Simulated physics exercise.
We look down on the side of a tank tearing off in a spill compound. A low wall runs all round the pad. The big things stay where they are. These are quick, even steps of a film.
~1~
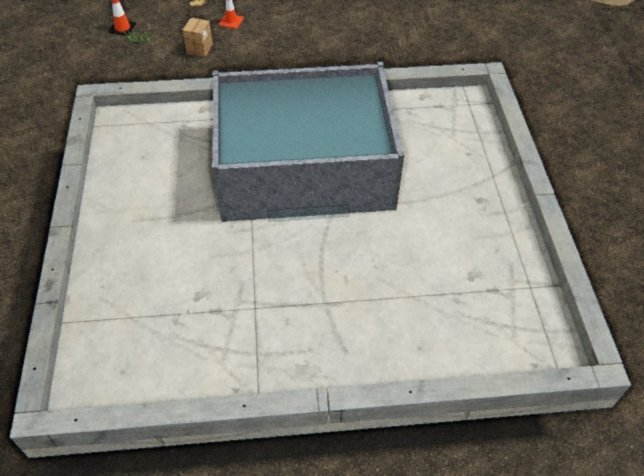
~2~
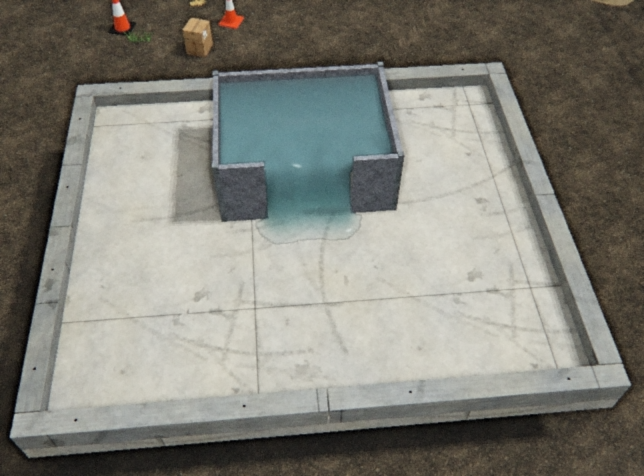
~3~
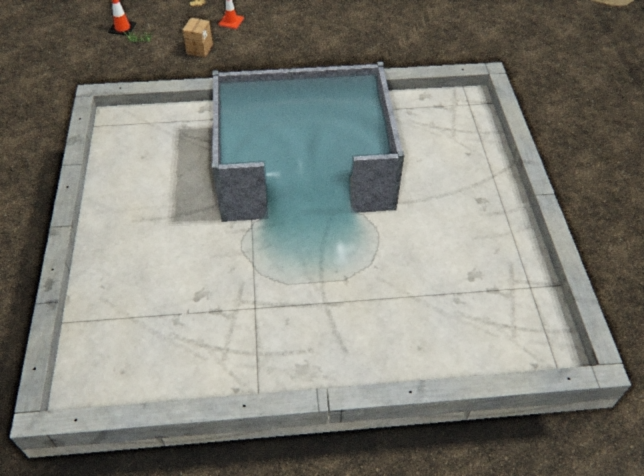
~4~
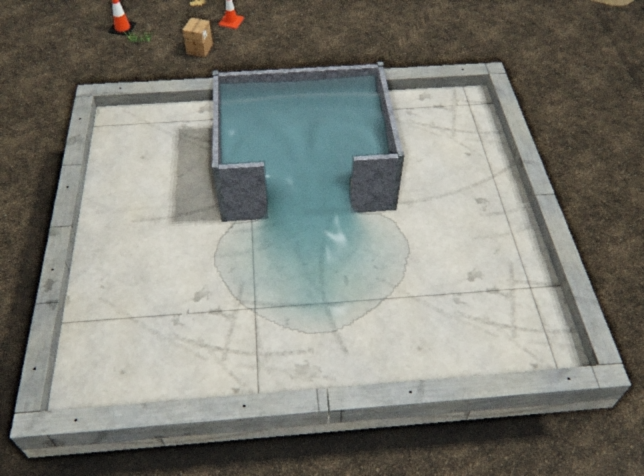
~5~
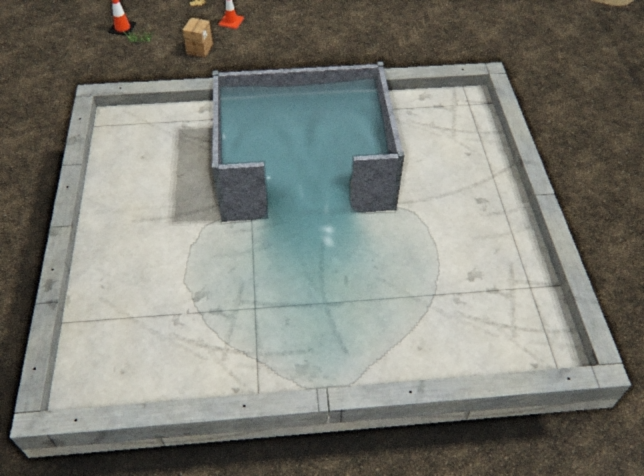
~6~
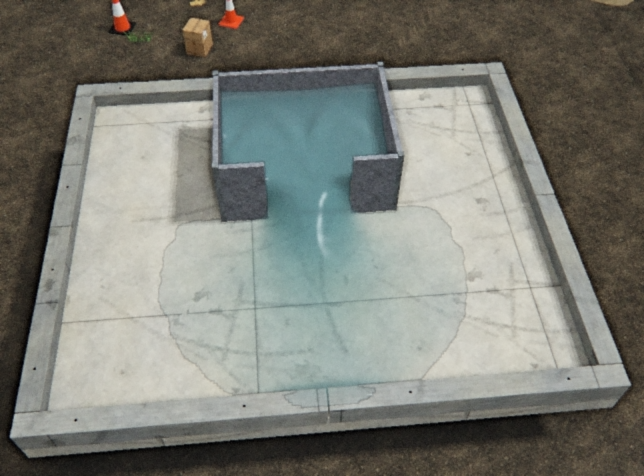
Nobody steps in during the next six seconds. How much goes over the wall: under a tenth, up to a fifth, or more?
Over the wall goes from a tenth to a fifth.
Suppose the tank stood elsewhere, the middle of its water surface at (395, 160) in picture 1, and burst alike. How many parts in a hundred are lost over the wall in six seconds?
Close to 22 %.
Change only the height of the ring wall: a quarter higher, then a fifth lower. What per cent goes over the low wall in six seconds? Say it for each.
Roughly 8 per cent, then 24 per cent.
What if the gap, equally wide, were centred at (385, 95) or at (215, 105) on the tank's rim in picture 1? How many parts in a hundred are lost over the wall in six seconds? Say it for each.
In turn 26 and 24 per cent.
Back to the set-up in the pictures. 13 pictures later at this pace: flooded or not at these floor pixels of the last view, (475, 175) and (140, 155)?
In that order: Free of water, dry.
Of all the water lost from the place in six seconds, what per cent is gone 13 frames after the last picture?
Roughly 70 per cent.
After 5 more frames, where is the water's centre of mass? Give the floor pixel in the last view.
I would point to (311, 226).
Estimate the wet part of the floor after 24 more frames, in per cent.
Roughly 95 per cent.
A moment on, water covers 35 % of the floor; the low wall has let 0 % over.
Next, water covers 45 % of the floor; the low wall has let 1 % over.
Then, water covers 45 % of the floor; the low wall has let 11 % over.
Later, water covers 80 % of the floor; the low wall has let 15 % over.
In the end, water covers 85 % of the floor; the low wall has let 15 % over.
